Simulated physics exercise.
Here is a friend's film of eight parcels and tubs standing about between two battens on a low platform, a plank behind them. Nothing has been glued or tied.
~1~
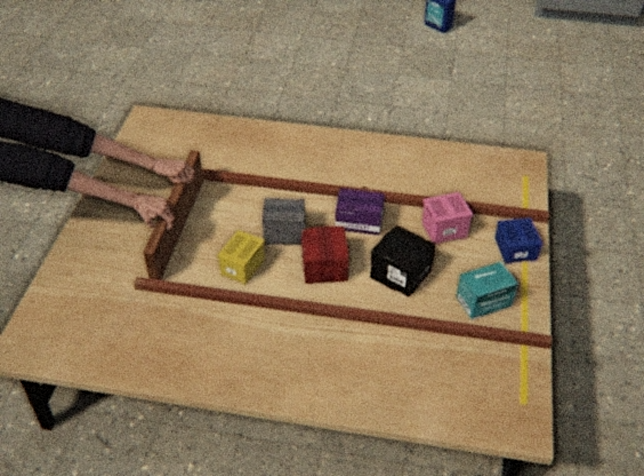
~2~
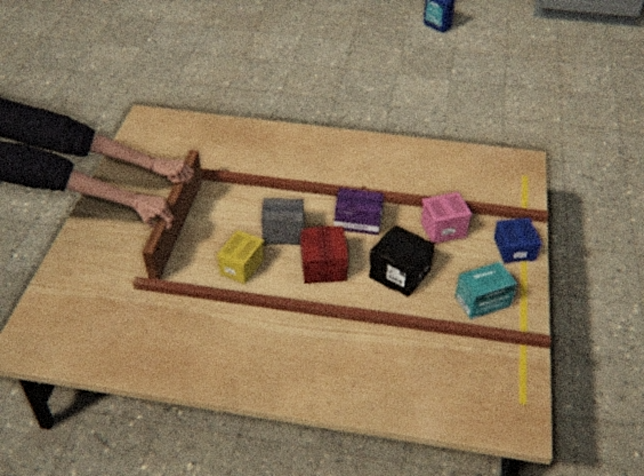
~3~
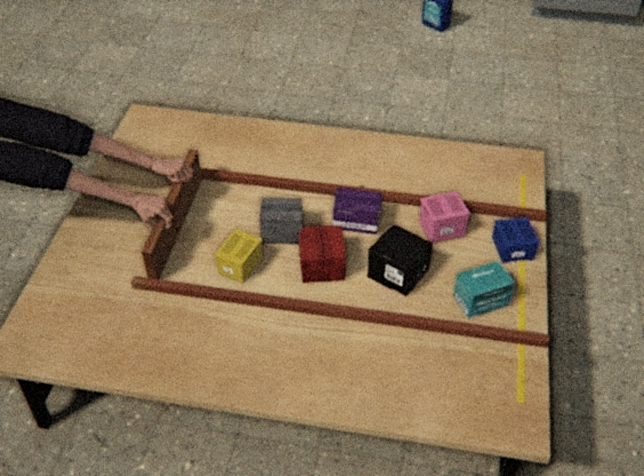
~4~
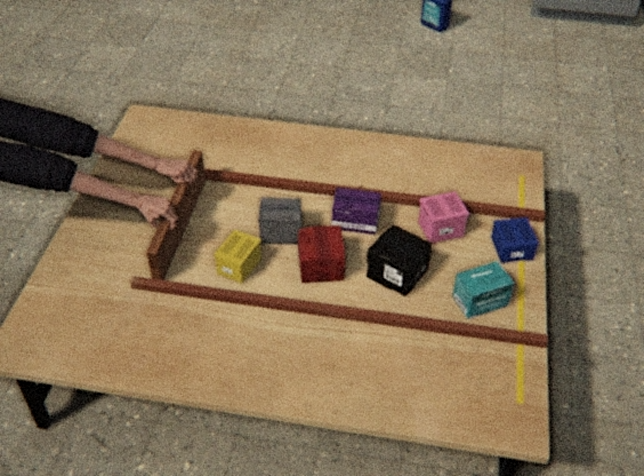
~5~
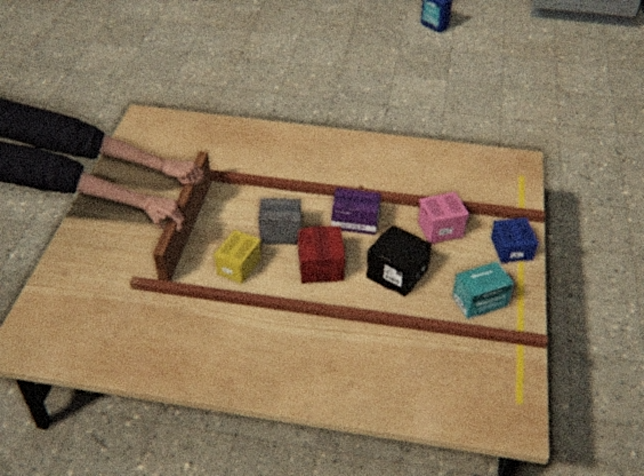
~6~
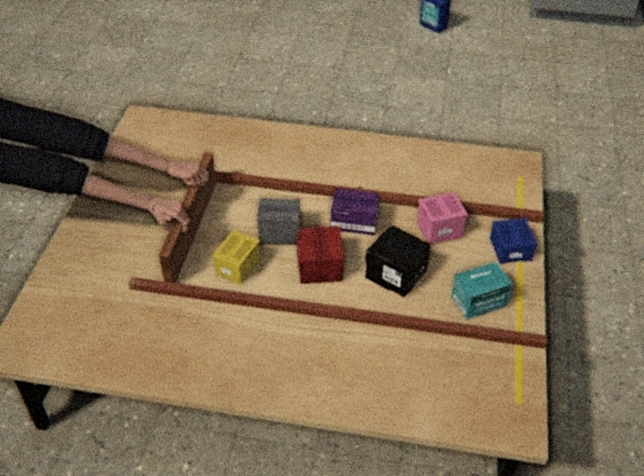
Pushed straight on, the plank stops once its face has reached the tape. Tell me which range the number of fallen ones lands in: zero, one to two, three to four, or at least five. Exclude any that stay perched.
Seems the ones that don't stay up number at least five, for sure.
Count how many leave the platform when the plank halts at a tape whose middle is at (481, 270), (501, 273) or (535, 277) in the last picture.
Counts per try: 3; 5; 8.
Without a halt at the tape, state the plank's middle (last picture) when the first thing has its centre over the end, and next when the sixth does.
Around (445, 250); afterwards around (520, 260).
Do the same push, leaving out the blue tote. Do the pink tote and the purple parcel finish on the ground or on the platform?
The pink tote is lost; the purple parcel does not fall.
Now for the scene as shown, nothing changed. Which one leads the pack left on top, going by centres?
Answer: The grey parcel.
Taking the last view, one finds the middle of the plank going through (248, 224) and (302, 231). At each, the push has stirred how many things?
Respectively 1 and 5.
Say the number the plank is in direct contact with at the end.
Count: 3.
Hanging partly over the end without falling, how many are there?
The figure is 3.
Soon after, none off yet; blue tote at rest near (513, 241); turquoise box at rest near (481, 291); pink tote at rest near (441, 219).
Then, none off yet; blue tote at rest near (513, 241); turquoise box moved about its own width near (512, 309); pink tote moved a little near (464, 222).
By the end, the number that fall off is five or more; fallen, red box, black parcel, pink tote, turquoise box and blue tote.
